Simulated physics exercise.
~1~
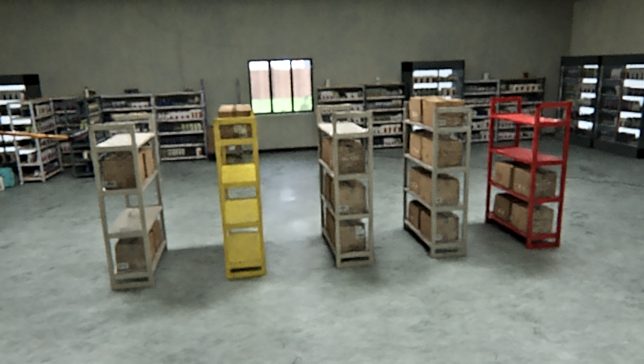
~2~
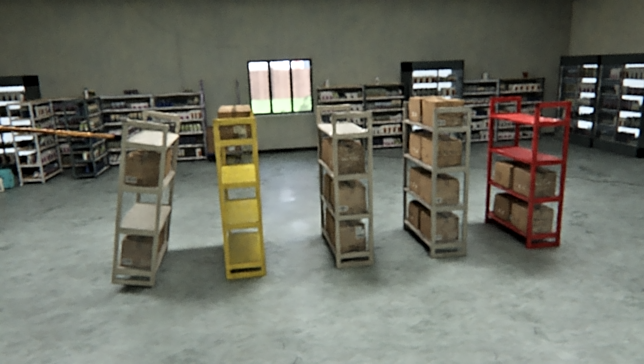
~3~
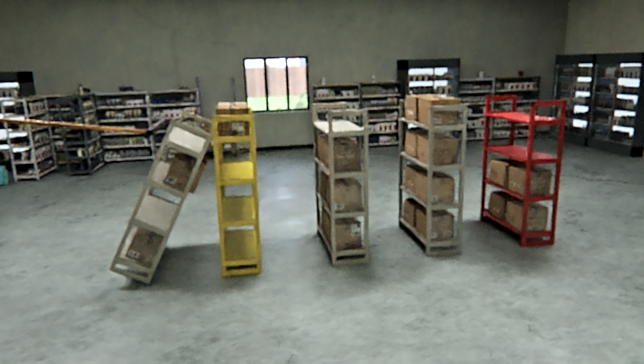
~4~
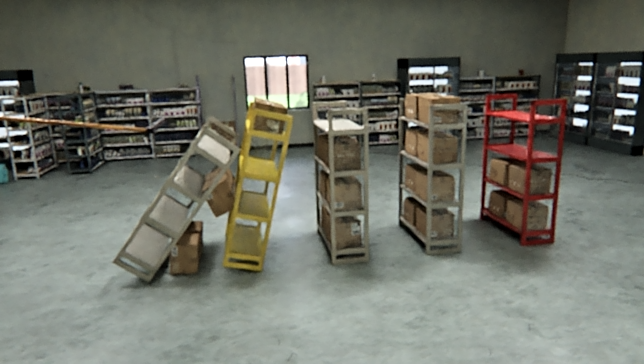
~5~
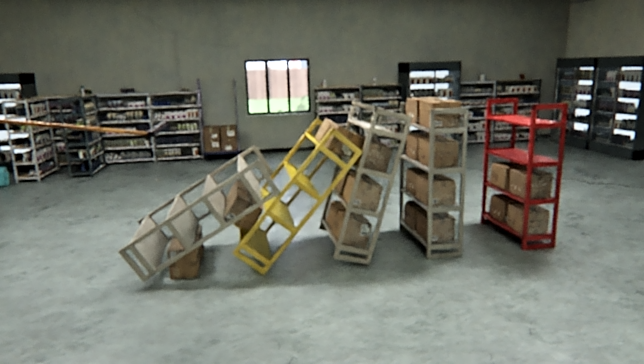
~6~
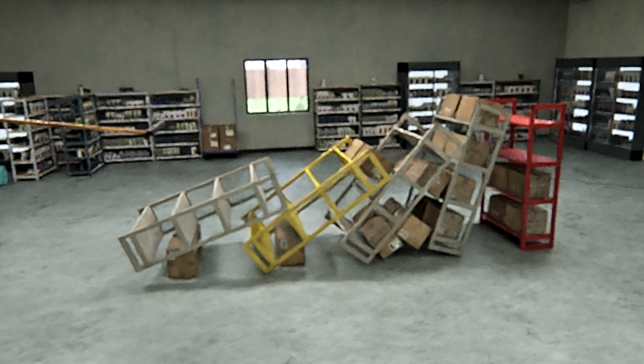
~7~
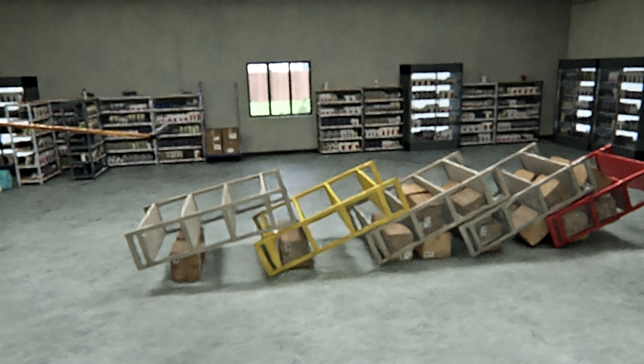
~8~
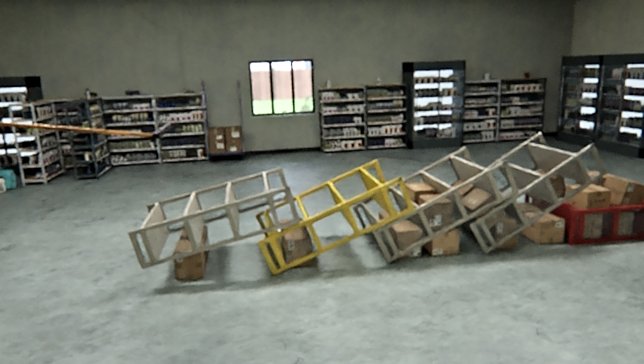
A pole tips the left shelf rightward, and all five racks topple in turn, spilling cartons.
